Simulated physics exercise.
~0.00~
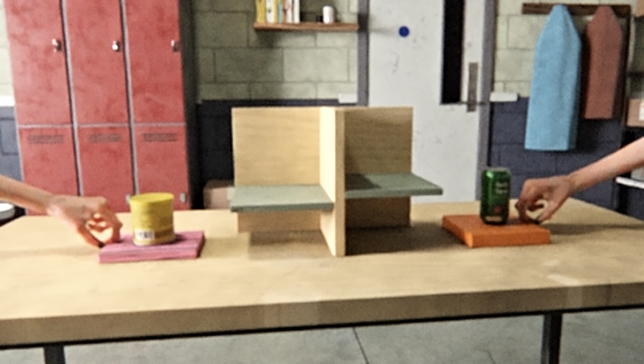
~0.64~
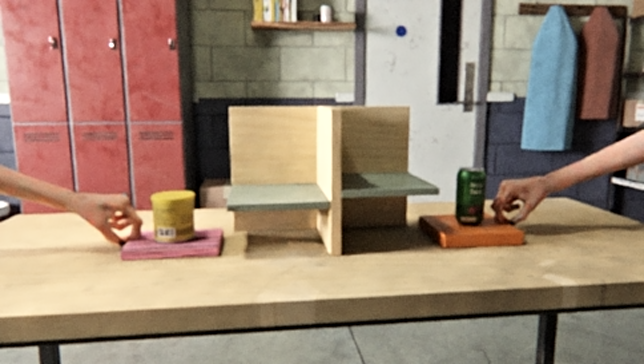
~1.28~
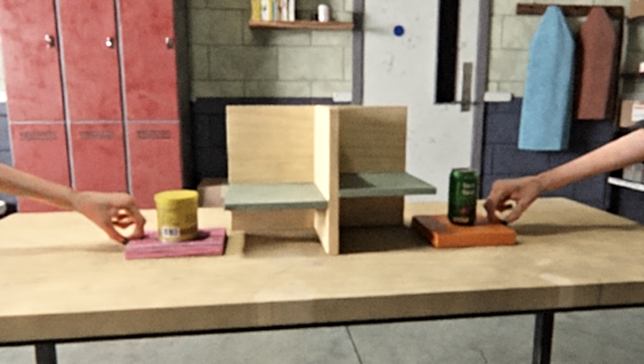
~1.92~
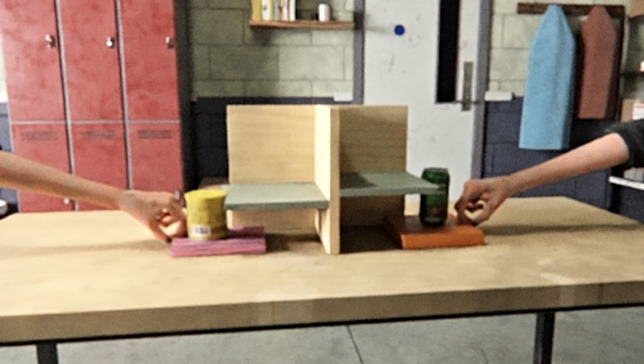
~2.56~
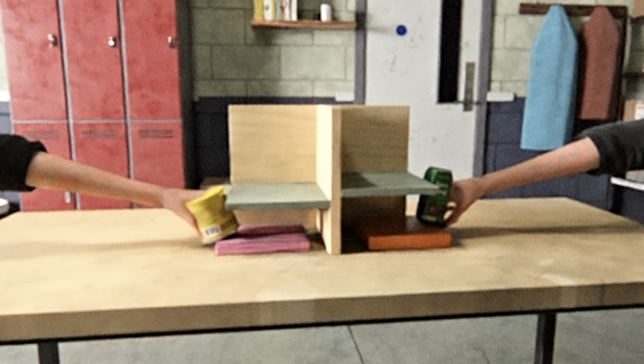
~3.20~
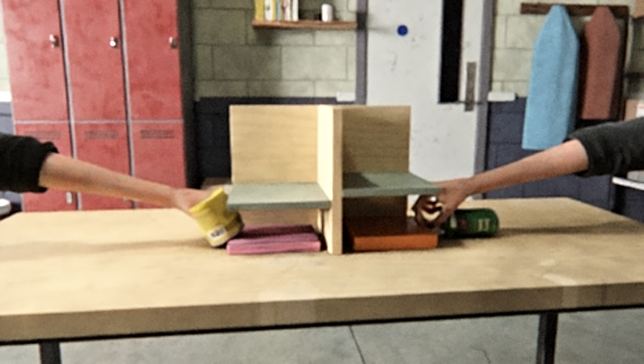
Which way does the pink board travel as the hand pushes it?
The pink board moves to the right, sliding under the low ledge of the shelf.
